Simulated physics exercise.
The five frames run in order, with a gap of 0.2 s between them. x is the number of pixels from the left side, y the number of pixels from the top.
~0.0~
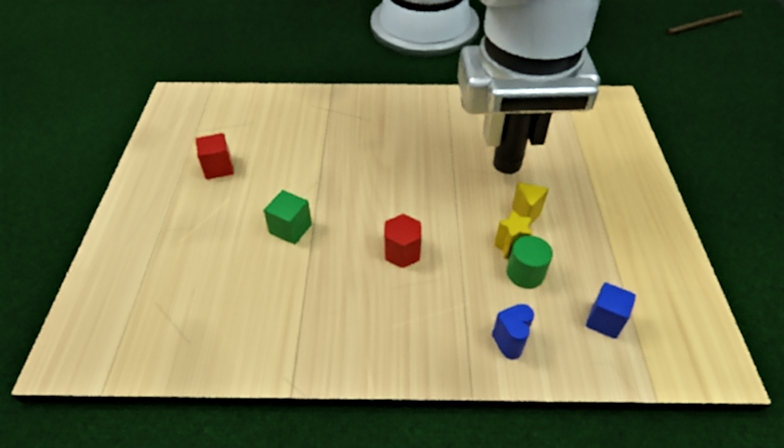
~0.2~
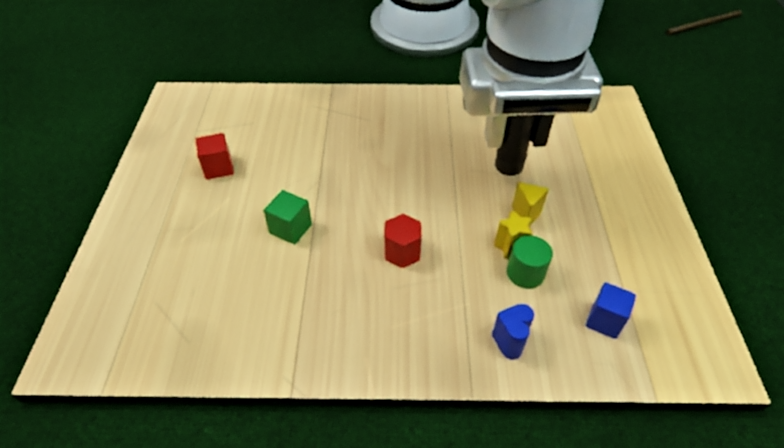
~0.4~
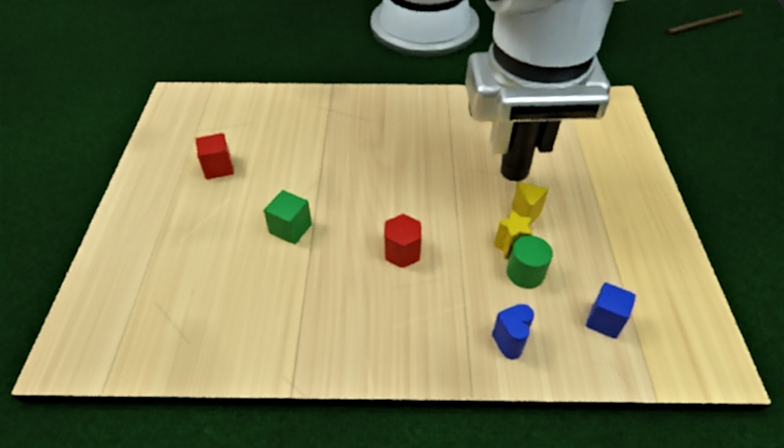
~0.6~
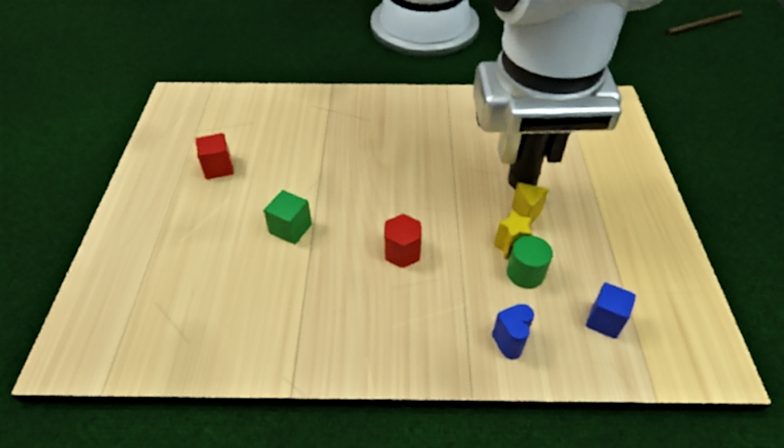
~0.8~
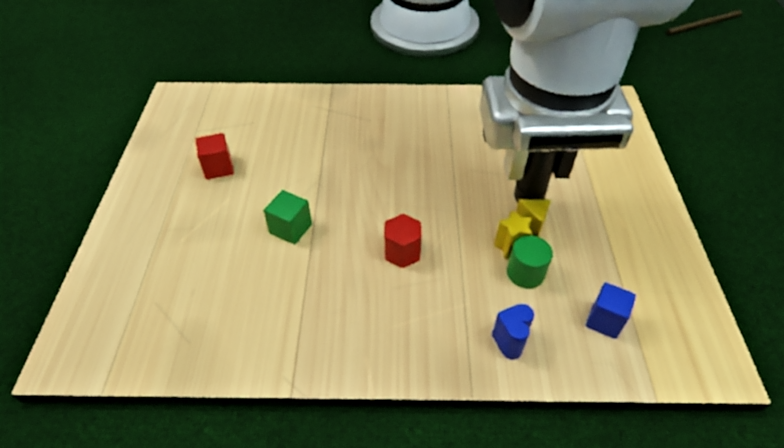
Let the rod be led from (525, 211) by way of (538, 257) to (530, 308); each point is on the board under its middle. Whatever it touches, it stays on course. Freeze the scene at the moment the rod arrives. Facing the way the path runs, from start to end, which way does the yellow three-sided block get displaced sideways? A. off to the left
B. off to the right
Option A.
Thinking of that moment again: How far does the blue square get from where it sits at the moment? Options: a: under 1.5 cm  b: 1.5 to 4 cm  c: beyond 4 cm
My pick is a.
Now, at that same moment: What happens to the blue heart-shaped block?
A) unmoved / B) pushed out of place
My answer is option B.
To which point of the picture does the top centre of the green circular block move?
The spot you're after is about (513, 309) in the image.
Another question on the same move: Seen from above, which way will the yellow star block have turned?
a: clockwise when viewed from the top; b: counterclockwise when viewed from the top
The correct letter is a.
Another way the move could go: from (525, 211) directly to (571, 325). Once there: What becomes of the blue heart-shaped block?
It is still where it was.
What follows on the original path. One third of the way, rod (539, 228); yellow star block (512, 227); green circular block (532, 254); yellow three-sided block (552, 238).
Two thirds of the way, rod (541, 261); yellow star block (510, 232), turned 45° clockwise; green circular block (529, 276); yellow three-sided block (569, 268), turned 35° anticlockwise.
At the end, rod (535, 295); yellow star block (510, 232), turned 45° clockwise; blue heart-shaped block (503, 345), turned 15° anticlockwise; green circular block (513, 309); yellow three-sided block (570, 279), turned 80° anticlockwise; blue square in place.
